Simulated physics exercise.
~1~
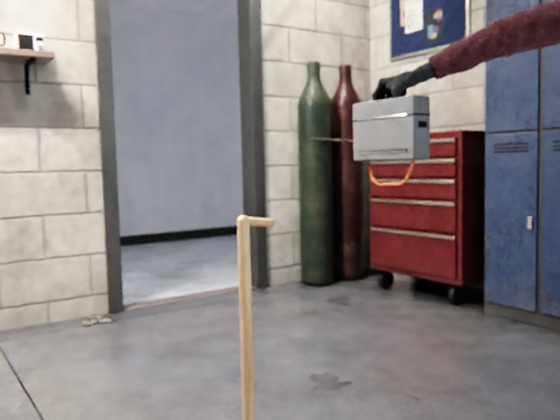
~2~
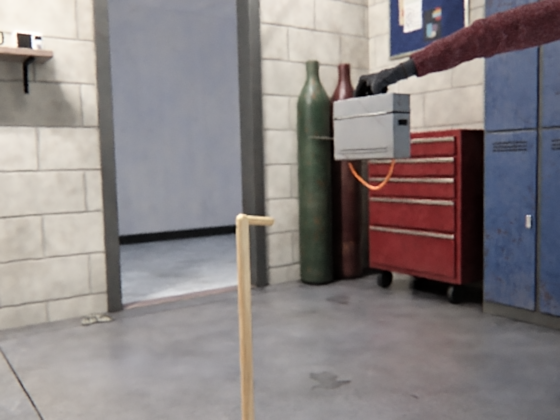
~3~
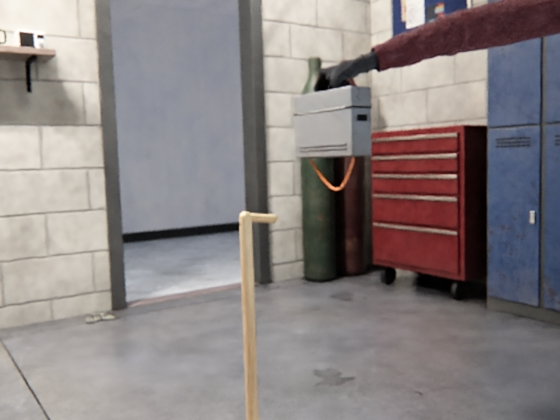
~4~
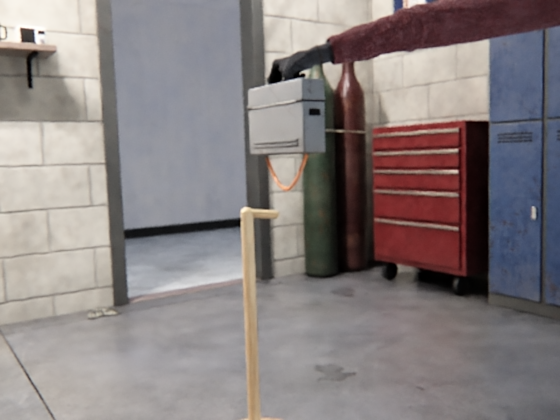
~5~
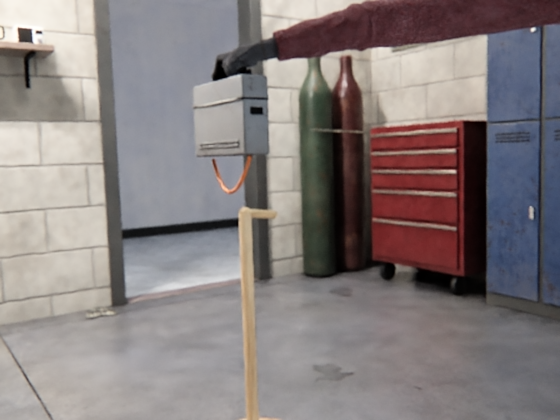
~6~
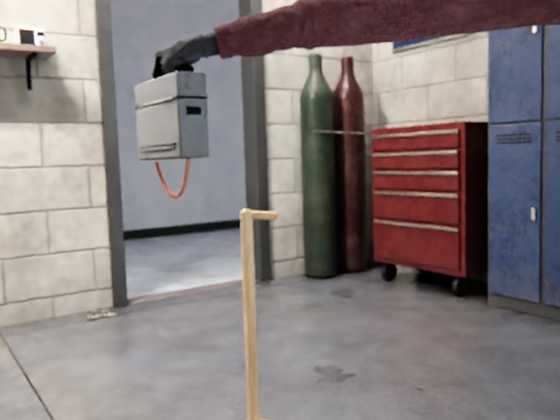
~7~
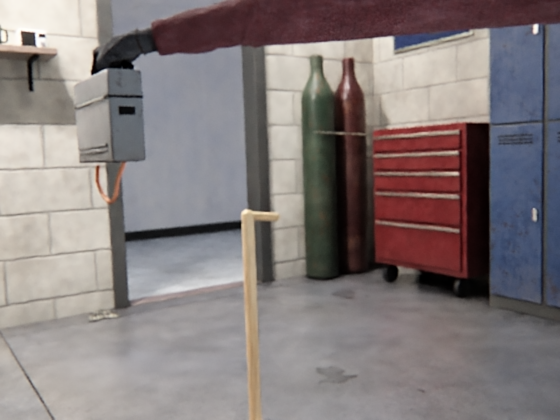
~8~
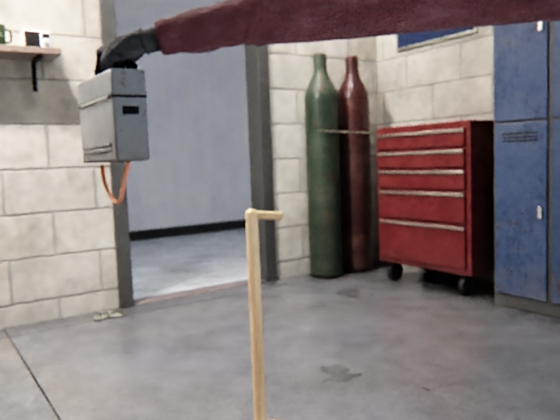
Grey case with an orange loop moving left in a gloved hand, passing above a hooked post and stopping beyond it, still upright.
